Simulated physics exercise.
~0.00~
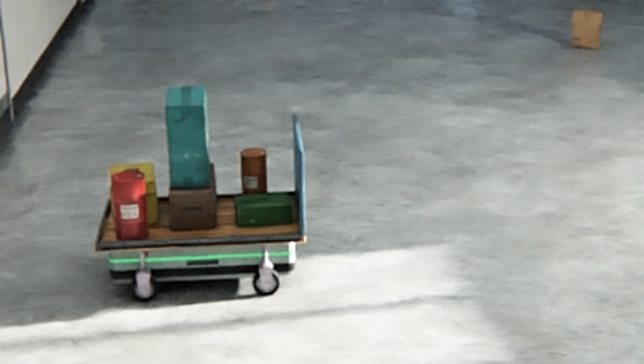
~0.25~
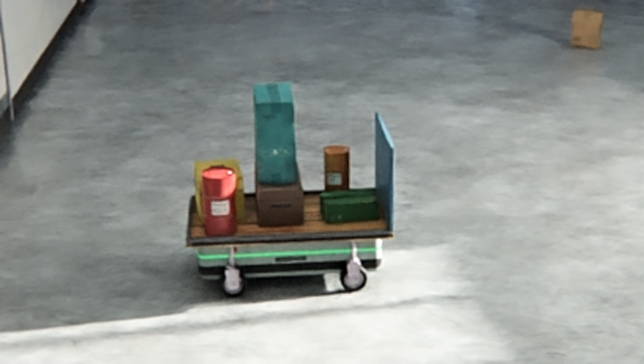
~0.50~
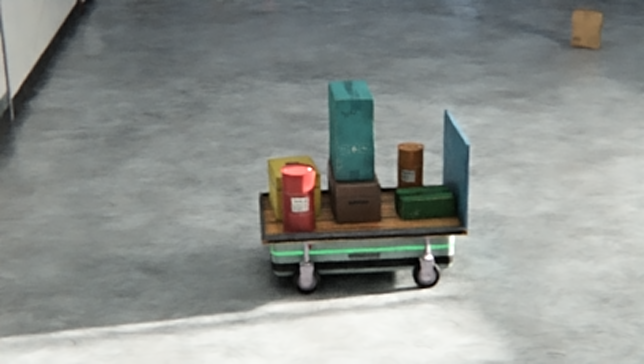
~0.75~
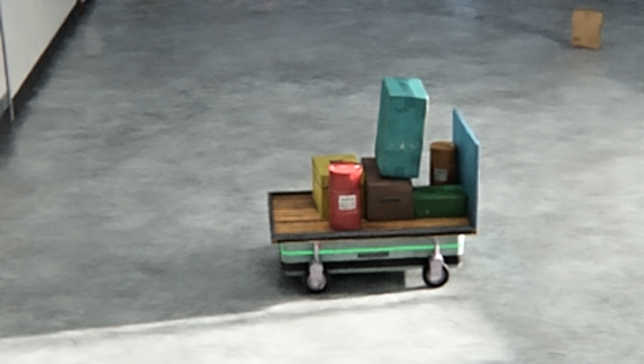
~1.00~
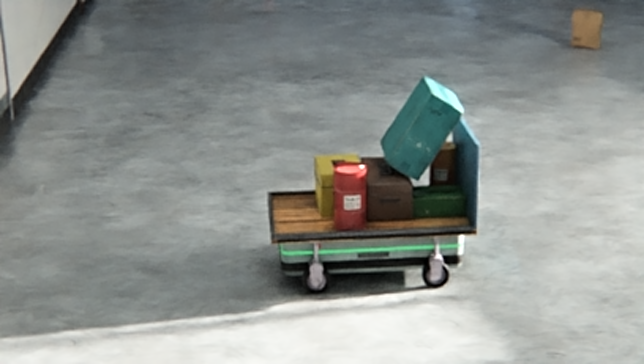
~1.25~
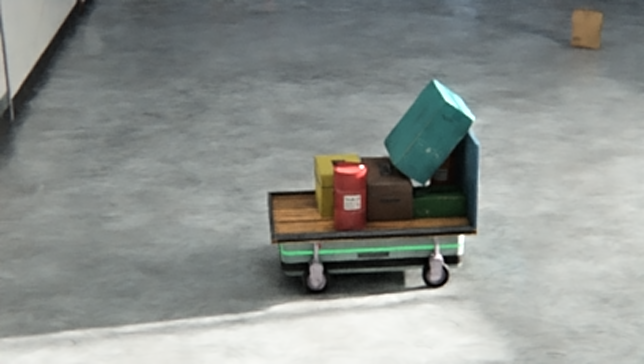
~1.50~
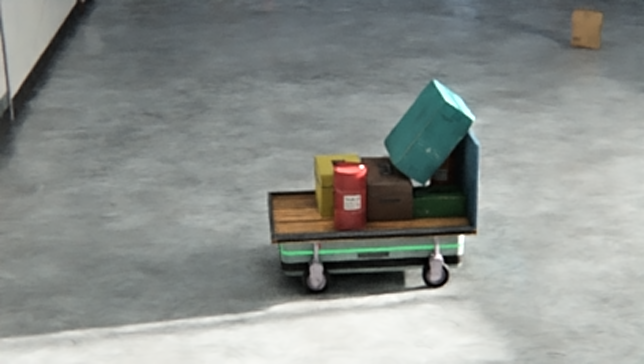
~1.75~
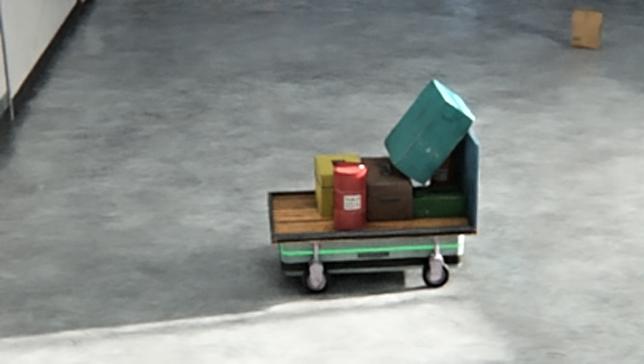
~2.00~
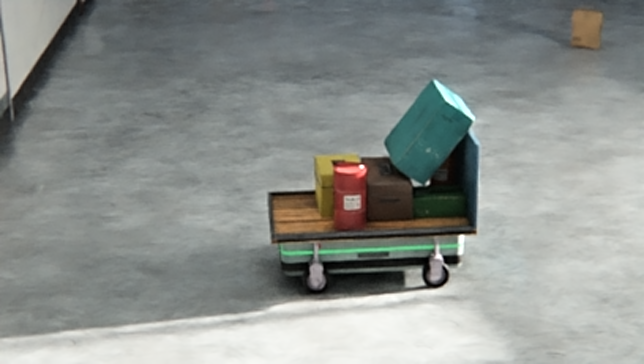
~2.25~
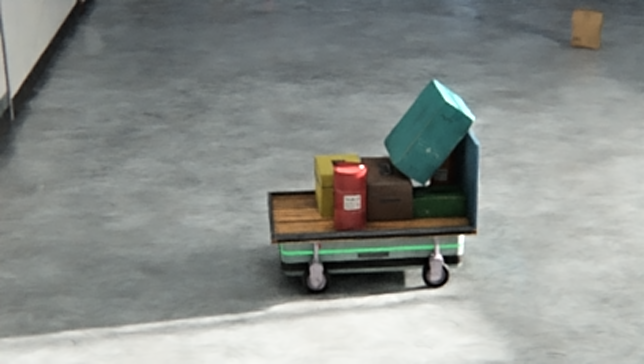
A tall turquoise box on a cart rolling right tips as it stops, ending leaning.
